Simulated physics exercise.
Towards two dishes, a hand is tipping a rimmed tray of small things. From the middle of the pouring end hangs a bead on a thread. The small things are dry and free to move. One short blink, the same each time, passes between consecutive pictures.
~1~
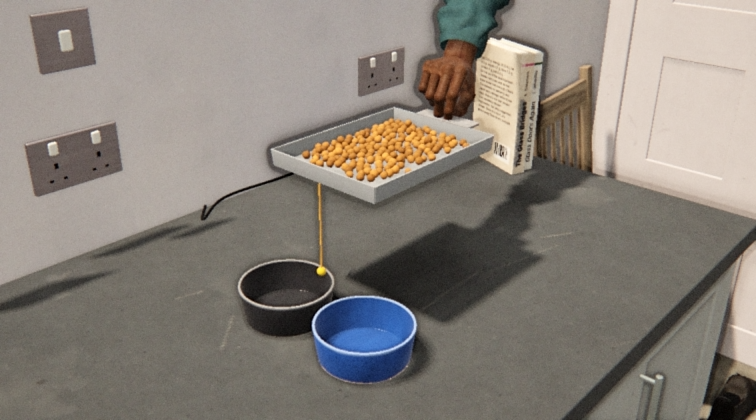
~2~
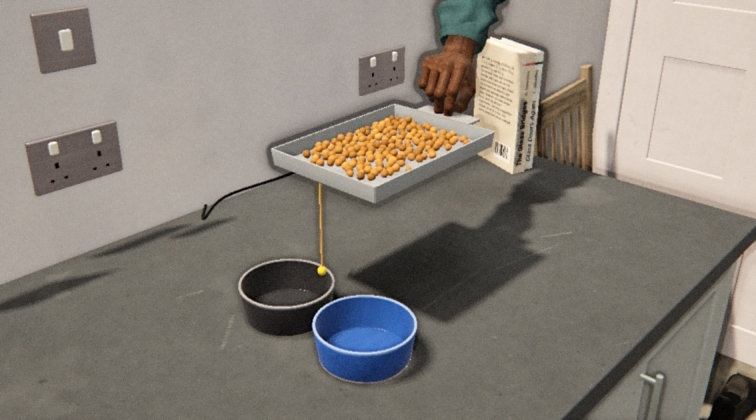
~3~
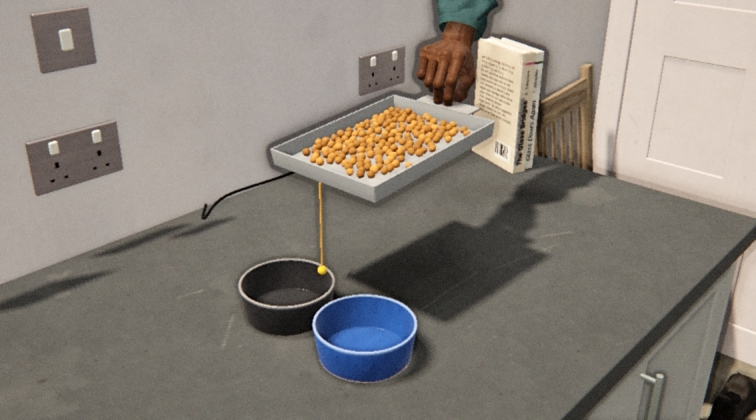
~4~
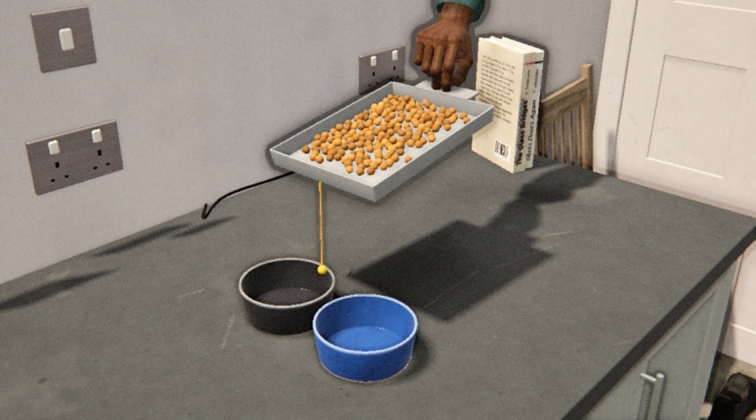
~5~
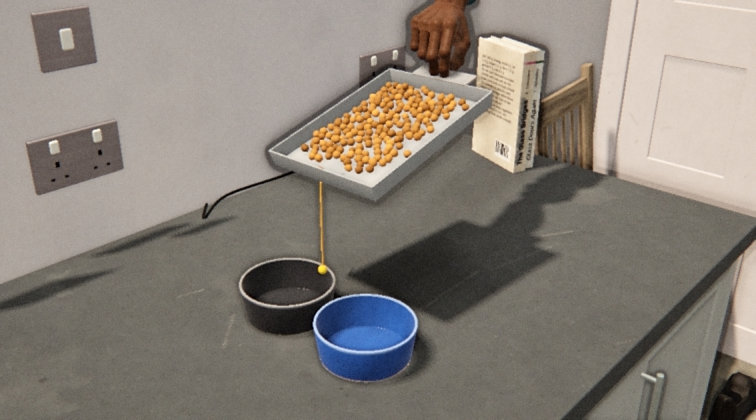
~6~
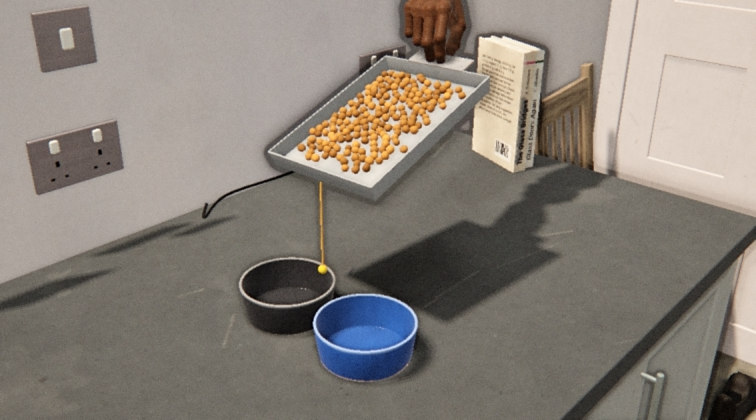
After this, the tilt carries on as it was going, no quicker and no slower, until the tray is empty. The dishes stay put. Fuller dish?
My bet is the dish over on the left is left holding more.
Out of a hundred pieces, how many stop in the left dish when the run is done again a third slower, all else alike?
Share: Around 60%.
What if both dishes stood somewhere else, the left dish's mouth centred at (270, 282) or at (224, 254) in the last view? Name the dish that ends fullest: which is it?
The leftmost dish, then the rightmost dish.
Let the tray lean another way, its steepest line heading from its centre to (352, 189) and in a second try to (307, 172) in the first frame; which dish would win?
The rightmost dish, then the leftmost dish.
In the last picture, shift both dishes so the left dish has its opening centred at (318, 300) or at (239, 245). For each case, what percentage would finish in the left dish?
Trial 1 near 40 percent, trial 2 near 0 percent.
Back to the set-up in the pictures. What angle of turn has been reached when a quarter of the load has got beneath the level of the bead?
That would be about 110 degrees from level.
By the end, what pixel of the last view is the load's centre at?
Last view, resting centre - approx. (277, 315).
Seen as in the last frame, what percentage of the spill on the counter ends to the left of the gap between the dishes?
I make it about 100 percent or so.
Soon, tray tipped steeply; nearly all on the tray; a stray few in the air.
A while on, tray tipped past a quarter turn; about half on the tray; a stray few in the right dish; a small part in the left dish; a small part outside both; about a third in the air.
Towards the end, tray tipped past a quarter turn; a small part in the right dish; about two thirds in the left dish; about a third outside both.
Finally, tray tipped past a quarter turn; a small part in the right dish; about two thirds in the left dish; about a third outside both.
